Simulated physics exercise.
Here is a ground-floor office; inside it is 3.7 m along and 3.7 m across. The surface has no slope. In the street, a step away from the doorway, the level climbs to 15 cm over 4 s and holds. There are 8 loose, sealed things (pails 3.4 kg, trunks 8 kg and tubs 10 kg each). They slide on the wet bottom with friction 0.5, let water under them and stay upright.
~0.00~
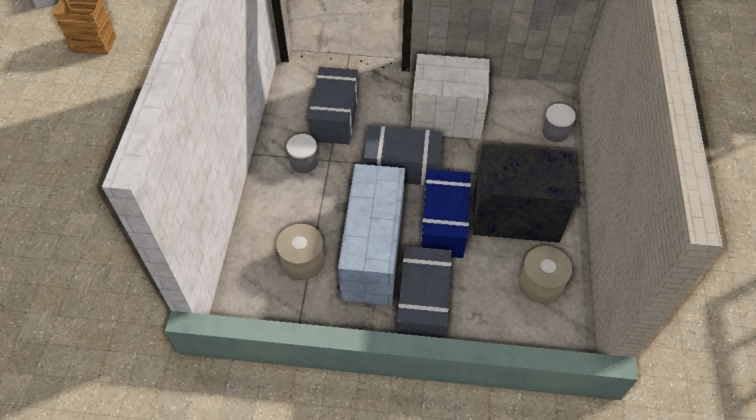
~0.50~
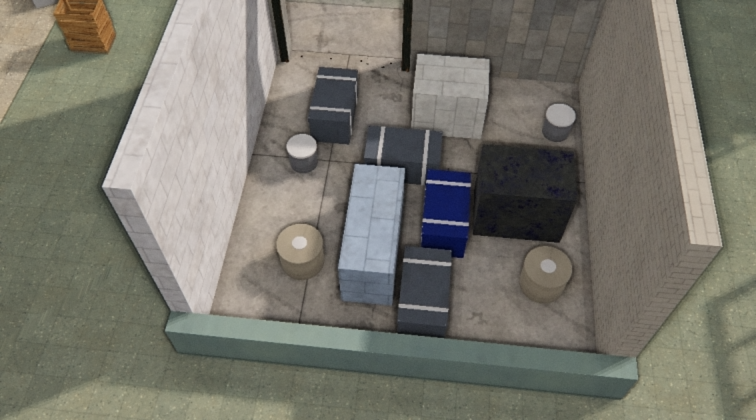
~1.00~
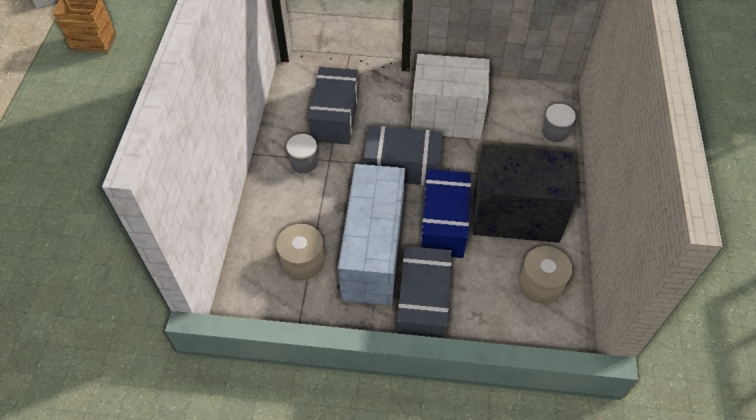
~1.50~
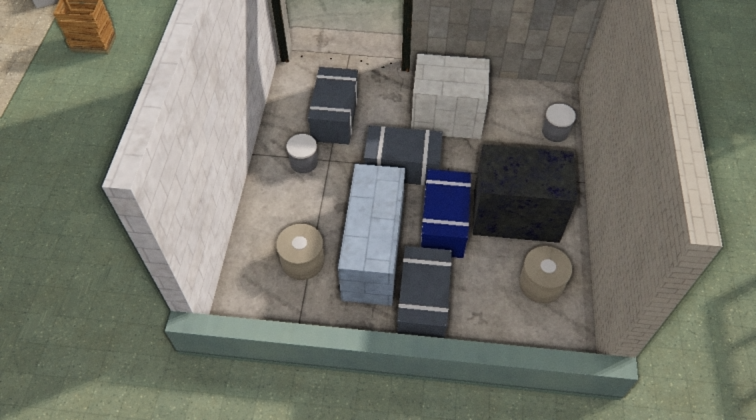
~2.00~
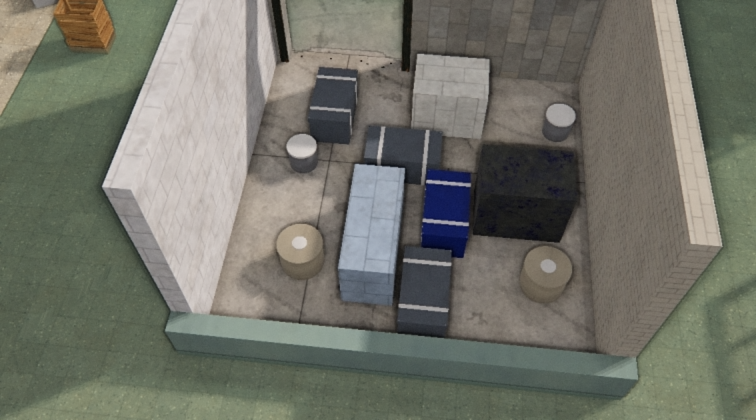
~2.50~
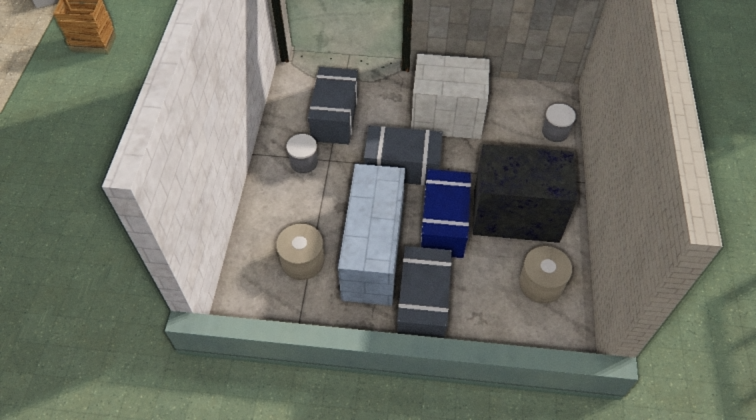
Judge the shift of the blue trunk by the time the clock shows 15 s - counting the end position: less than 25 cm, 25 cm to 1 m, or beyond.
Blue trunk slides a little.
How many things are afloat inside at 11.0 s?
I count 7.
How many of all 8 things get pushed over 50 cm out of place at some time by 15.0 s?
8 of them.
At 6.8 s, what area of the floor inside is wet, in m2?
Roughly 9.0 m2.
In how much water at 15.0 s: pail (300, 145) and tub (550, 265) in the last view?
Roughly 11 and 11 cm.
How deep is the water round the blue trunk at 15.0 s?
Roughly 11 cm.
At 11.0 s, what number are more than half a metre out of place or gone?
I count 5.
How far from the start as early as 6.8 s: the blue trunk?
Roughly 10 cm by then.
After 3.5 s the blue trunk is near (447, 203), 0.0 m from its start, aground; 0 afloat.
After 6.8 s the blue trunk is near (454, 212), 0.1 m from its start, afloat; 4 afloat.
After 11.0 s the blue trunk is near (445, 251), 0.6 m from its start, afloat; 7 afloat.
After 15.0 s the blue trunk is near (440, 241), 0.5 m from its start, afloat; 8 afloat.
